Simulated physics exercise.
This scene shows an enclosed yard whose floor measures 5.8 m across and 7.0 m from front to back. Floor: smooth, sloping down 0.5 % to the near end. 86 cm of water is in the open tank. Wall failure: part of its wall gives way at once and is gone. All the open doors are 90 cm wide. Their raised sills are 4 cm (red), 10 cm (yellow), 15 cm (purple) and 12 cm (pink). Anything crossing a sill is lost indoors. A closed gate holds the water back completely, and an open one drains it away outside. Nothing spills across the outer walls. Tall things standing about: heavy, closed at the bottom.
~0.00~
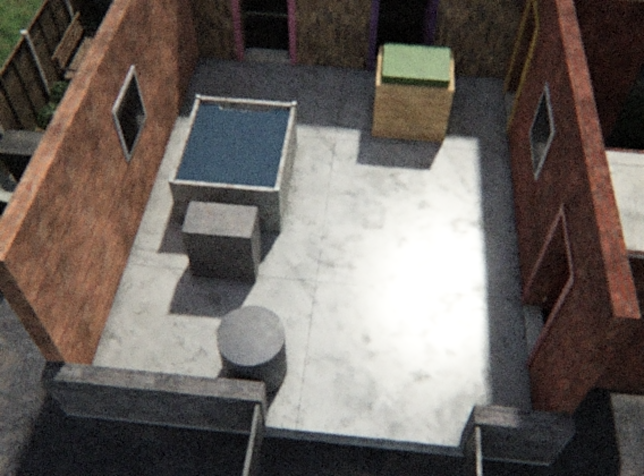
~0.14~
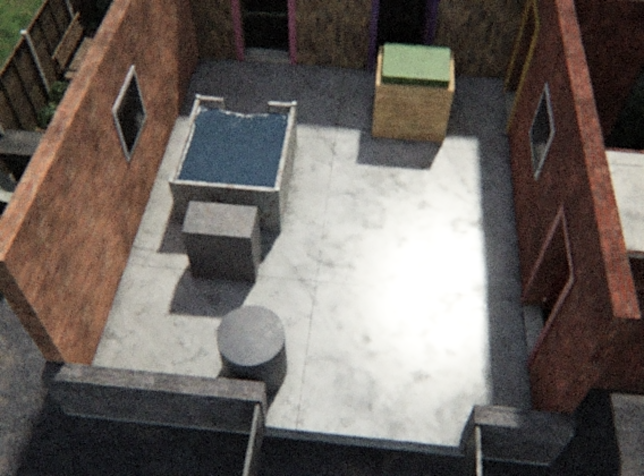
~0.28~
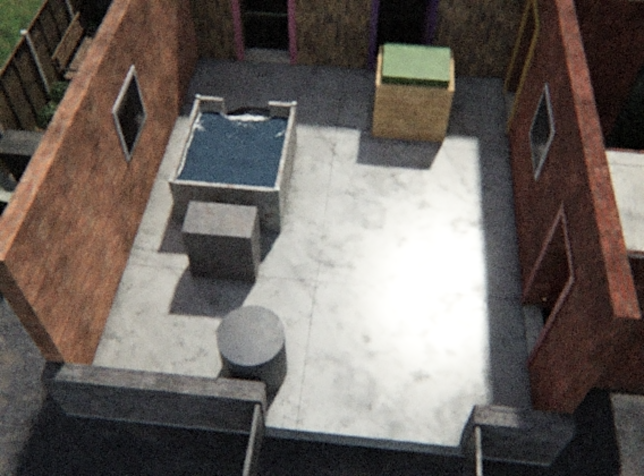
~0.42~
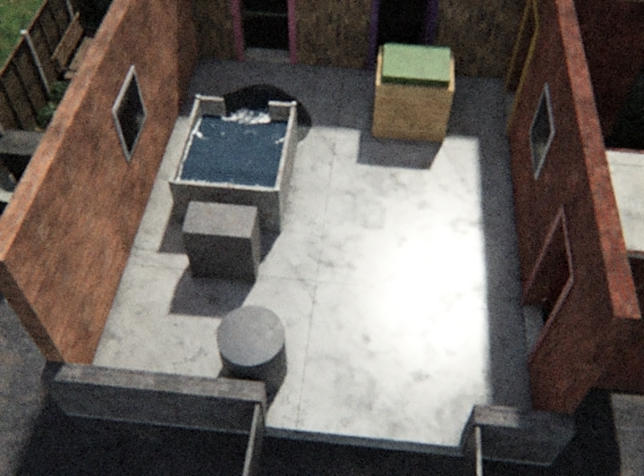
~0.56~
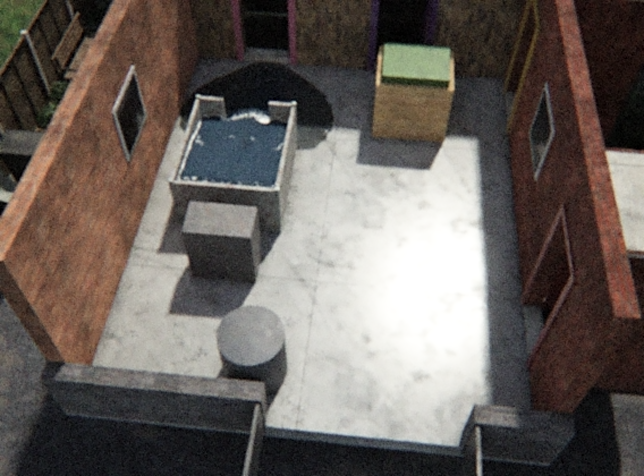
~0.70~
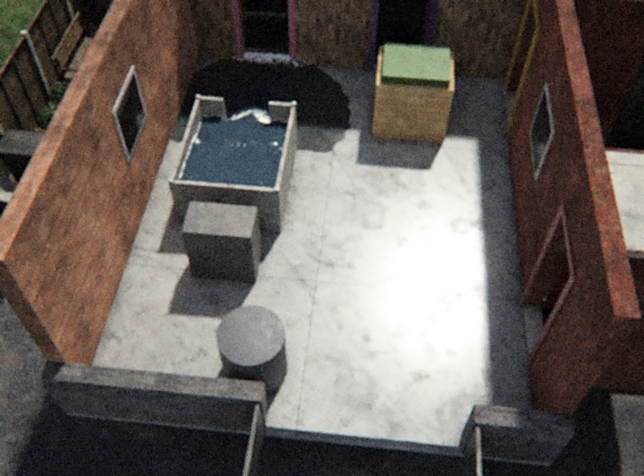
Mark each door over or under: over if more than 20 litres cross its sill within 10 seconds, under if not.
Marks: Red door: Under; yellow door: Over; purple door: Under; pink door: Over.
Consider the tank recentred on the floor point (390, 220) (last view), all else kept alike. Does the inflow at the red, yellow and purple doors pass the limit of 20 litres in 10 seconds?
Well, against that limit, at red it's within bounds, at yellow it's within bounds, and at purple it's within bounds.
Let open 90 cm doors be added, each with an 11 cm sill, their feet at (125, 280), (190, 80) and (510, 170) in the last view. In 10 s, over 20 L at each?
In that order: Short of it, beyond it, short of it.
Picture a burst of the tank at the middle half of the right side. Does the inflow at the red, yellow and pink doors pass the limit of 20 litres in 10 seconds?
Note: Red beyond the mark, yellow short of the mark, pink short of the mark.
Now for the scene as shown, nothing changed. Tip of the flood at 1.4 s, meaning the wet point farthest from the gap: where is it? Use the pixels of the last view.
Somewhere near pixel (413, 77).
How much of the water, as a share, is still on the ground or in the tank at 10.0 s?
About 76 per cent.
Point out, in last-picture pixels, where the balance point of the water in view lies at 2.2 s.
Centre: Roughly (261, 138) px.
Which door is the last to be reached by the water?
I'd say the red one.
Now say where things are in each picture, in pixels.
In the first frame, the open tank at (236, 145) is whole and still, 86 cm deep.
In the second frame, the front is at a hidden place, 0.5 m from the gap on the open tank's far side; 0.2 m2 of floor is under water; 86 cm left at the back of the open tank.
In the third frame, water pours out on the open tank's far side and has run 0.9 m, to a hidden place; typically 12 cm deep outside, 86 cm at the open tank's back.
In the fourth frame, water pours out on the open tank's far side and has run 1.5 m, to (261, 87); typically 8 cm deep outside, 81 cm at the open tank's back.
In the fifth frame, water pours out on the open tank's far side and has run 2.2 m, to (267, 63); typically 5 cm deep outside, 72 cm at the open tank's back.
In the sixth frame, the front is at (268, 52), 2.4 m from the gap on the open tank's far side; 5.7 m2 of floor is under water; 74 cm left at the back of the open tank.
After 1.4 s water covers 20 % of the floor and is deepest (44 cm) near (198, 62); red door not reached, yellow door not reached, purple door 10 cm at the sill, 0 L in, pink door 24 cm at the sill, 104 L in.
After 2.2 s water covers 25 % of the floor and is deepest (34 cm) near (290, 68); red door not reached, yellow door not reached, purple door 14 cm at the sill, 0 L in, pink door 33 cm at the sill, 230 L in.
After 3.5 s water covers 30 % of the floor and is deepest (23 cm) near (272, 67); red door not reached, yellow door 16 cm at the sill, 28 L in, purple door 9 cm at the sill, 0 L in, pink door 24 cm at the sill, 330 L in.
After 6.0 s water covers 65 % of the floor and is deepest (17 cm) near (500, 84); red door 2 cm at the sill, 0 L in, yellow door 14 cm at the sill, 77 L in, purple door 8 cm at the sill, 0 L in, pink door 14 cm at the sill, 392 L in.
After 10.0 s water covers 95 % of the floor and is deepest (9 cm) near (491, 89); red door 2 cm at the sill, 0 L in, yellow door 8 cm at the sill, 90 L in, purple door 6 cm at the sill, 0 L in, pink door 7 cm at the sill, 395 L in.
